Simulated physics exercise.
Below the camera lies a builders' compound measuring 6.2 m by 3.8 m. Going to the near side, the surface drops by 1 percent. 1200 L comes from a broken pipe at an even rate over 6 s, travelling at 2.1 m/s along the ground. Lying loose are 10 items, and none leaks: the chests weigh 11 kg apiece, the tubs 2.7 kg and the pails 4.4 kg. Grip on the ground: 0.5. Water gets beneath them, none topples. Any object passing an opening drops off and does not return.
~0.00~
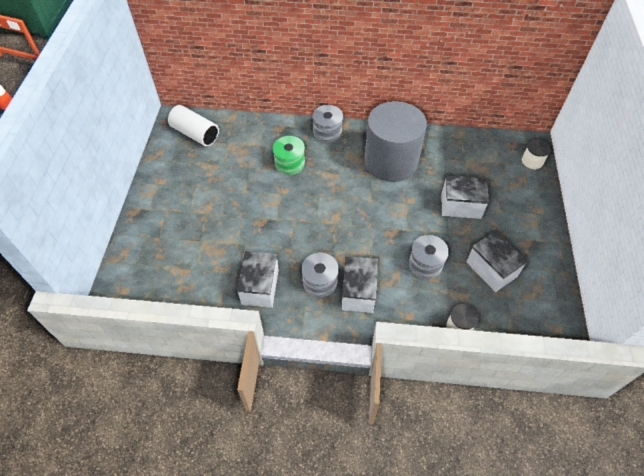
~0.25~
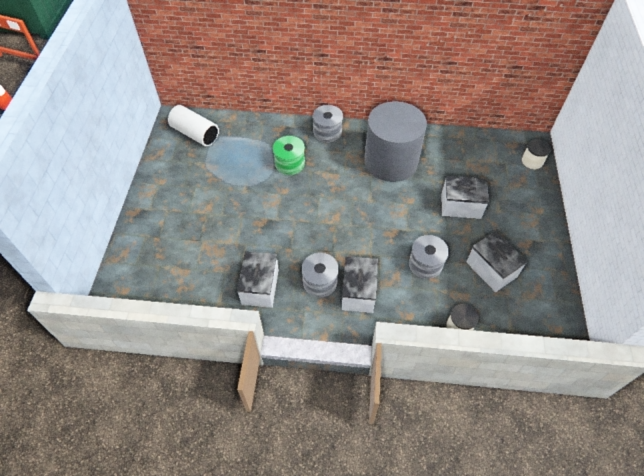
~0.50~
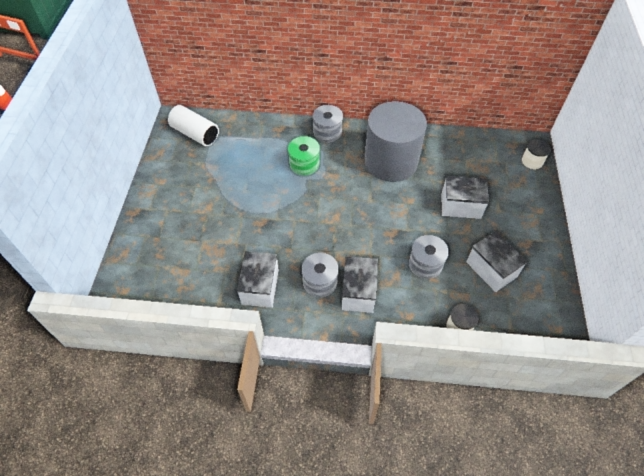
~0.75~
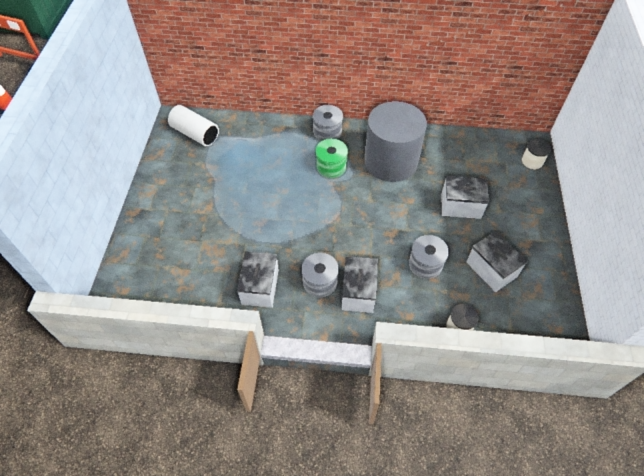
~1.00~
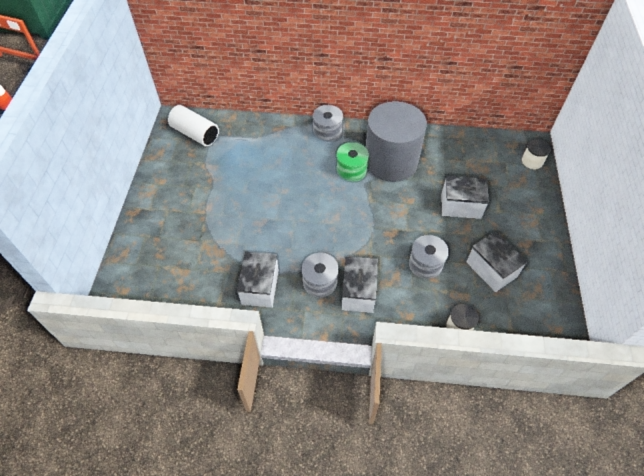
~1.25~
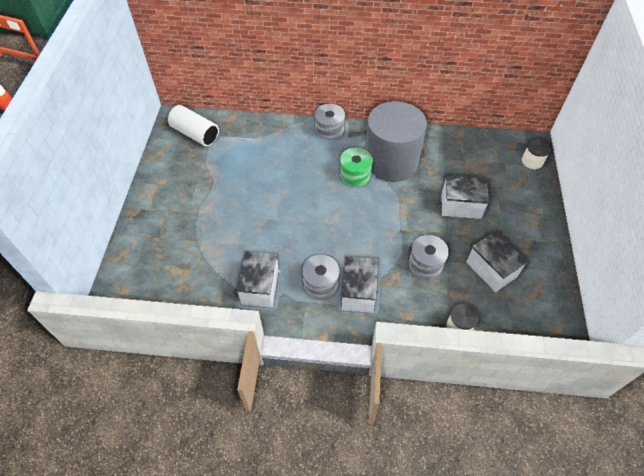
Green tub sliding right across a walled yard toward a large grey cylinder as a shallow pool of water spreads over the floor.
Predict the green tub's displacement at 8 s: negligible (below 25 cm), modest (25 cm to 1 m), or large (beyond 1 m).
It is large.
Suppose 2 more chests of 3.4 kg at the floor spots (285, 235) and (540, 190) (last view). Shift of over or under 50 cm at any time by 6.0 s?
In that order: More, less.
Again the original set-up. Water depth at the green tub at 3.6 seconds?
Roughly 7 cm deep.
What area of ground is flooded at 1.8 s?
About 10.5 m2 is covered.
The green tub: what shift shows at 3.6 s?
It has shifted about 350 cm.
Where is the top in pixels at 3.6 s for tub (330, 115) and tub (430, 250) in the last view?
Roughly (421, 118), then roughly (558, 330).
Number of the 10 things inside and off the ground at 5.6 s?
I count 7.
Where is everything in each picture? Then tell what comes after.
The green tub at (289, 147) rests on the ground; 0.0 m2 under water; 0 of 10 have shifted, in the first frame.
The green tub at (289, 147), on the bottom; 0.8 m2 under water; 0 of 10 have shifted, in the second frame.
The green tub at (304, 148), on the bottom, 22 cm from its start; 1.6 m2 under water; 1 of 10 have shifted, in the third frame.
The green tub at (332, 150), on the bottom, 62 cm from its start; 3.1 m2 under water; 1 of 10 have shifted, in the fourth frame.
The green tub at (353, 154), on the bottom, 93 cm from its start; 5.0 m2 under water; 1 of 10 have shifted, in the fifth frame.
The green tub at (356, 159), afloat, 100 cm from its start; water covers 6.6 m2; 1 of 10 have shifted, in the sixth frame.
After 1.8 s the green tub is near (382, 183), 1.5 m from its start, afloat; 0 of 10 are out; 2 afloat.
After 3.6 s the green tub is near (510, 293), 3.6 m from its start, afloat; 1 of 10 are out; 5 afloat.
After 5.6 s the green tub is near (548, 314), 4.1 m from its start, afloat; 1 of 10 are out; 7 afloat.
After 8.0 s the green tub is near (560, 291), 4.0 m from its start, afloat; 1 of 10 are out; 8 afloat.
